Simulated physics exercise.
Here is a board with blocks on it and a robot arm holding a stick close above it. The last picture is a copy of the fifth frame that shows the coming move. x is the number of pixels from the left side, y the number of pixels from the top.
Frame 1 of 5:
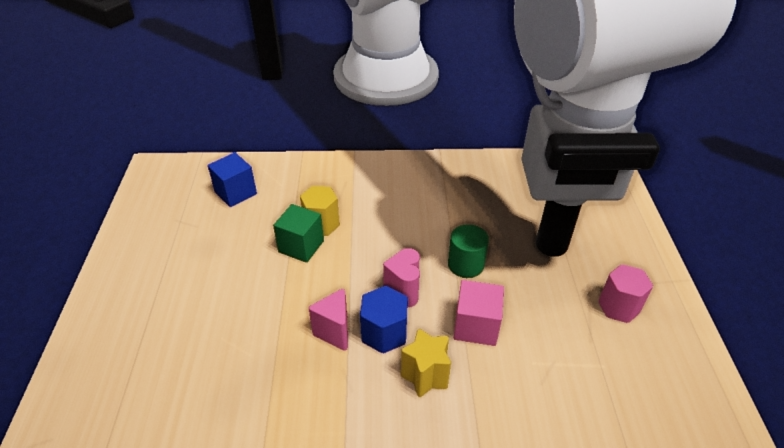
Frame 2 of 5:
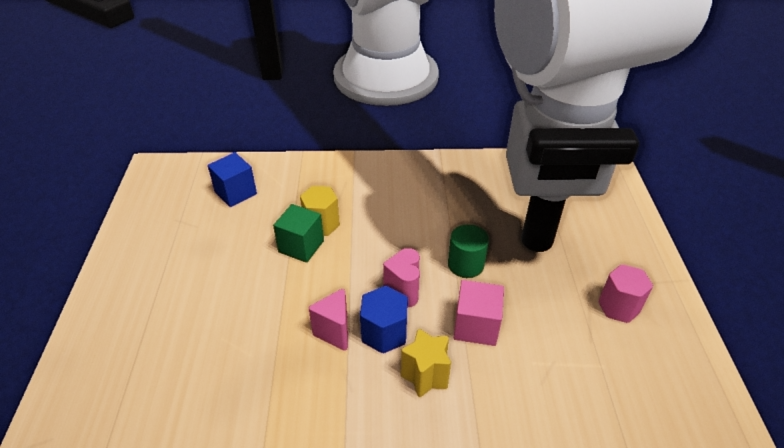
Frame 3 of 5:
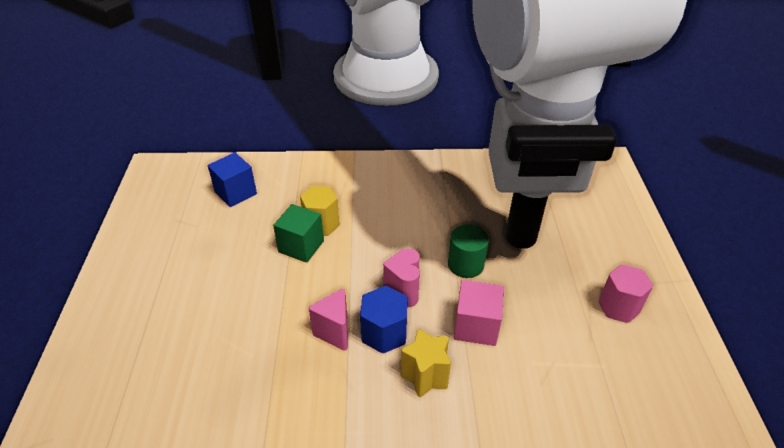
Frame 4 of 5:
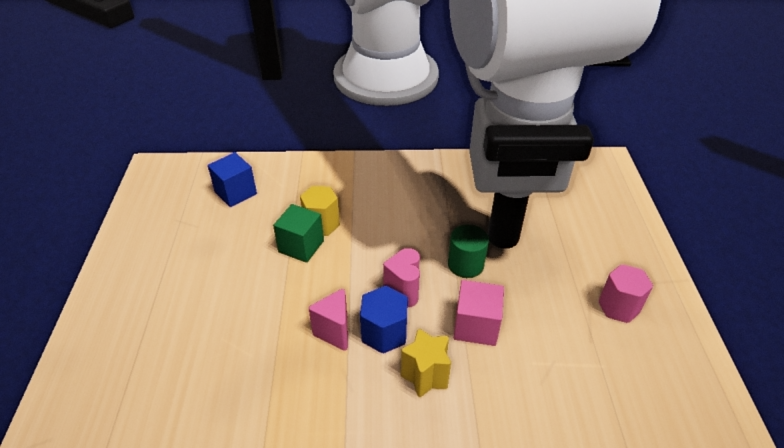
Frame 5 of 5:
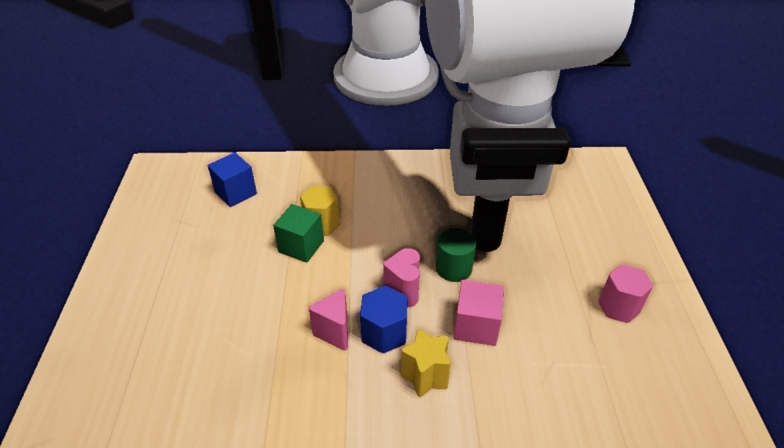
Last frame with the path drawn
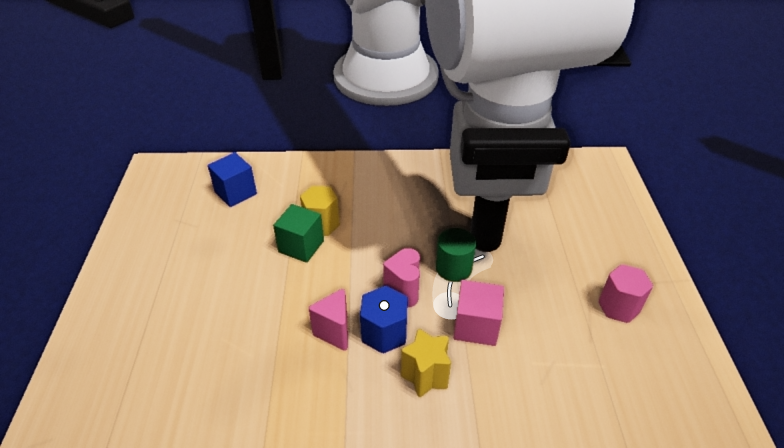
On a pale wooden board against a dark blue floor, seen from above by a still camera, small coloured blocks lie scattered. A blue cube, yellow block and green cube sit at upper left, with pink, blue, yellow and green shapes around the middle and another pink one at right. A white robot arm slides its black stick leftward, then nudges the green cylinder slightly left.
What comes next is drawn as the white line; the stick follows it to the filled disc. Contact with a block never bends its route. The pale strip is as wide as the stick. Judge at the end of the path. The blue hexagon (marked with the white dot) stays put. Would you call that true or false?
True - the claim holds.
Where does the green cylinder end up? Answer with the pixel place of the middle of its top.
It will end up at (415, 261).
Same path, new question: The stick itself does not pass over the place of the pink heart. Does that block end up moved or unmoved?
Here's my answer: The pink heart gets displaced.
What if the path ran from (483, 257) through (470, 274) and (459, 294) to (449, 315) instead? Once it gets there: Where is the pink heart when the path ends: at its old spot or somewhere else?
The pink heart will be pushed away from where it stands.
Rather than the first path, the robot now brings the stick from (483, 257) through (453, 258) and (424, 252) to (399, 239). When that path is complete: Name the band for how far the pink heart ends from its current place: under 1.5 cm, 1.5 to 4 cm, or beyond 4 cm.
Between 1.5 and 4 cm.
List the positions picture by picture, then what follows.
Stick's lower end (551, 247); blue hexagon (384, 305); pink heart (404, 264); green cylinder (470, 237); pink square block (481, 299), in the first picture.
Stick (537, 242); blocks still, in the second picture.
Stick (521, 239); blocks still, in the third picture.
Stick (503, 239); blocks still, in the fourth picture.
Stick (485, 242); blue hexagon (384, 305); pink heart (404, 264); green cylinder (457, 241); pink square block (481, 299), in the fifth picture.
Drawn move, from (483, 257) through (462, 267) and (450, 284) to (450, 305); the dot is on the blue hexagon.
What follows on the original path. Halfway along, stick (456, 261); pink heart (393, 266), turned 30° anticlockwise; green cylinder (422, 253).
At the end, stick (452, 291); blue hexagon still; pink heart (383, 269), turned 25° anticlockwise; green cylinder (415, 261); pink square block (487, 308).
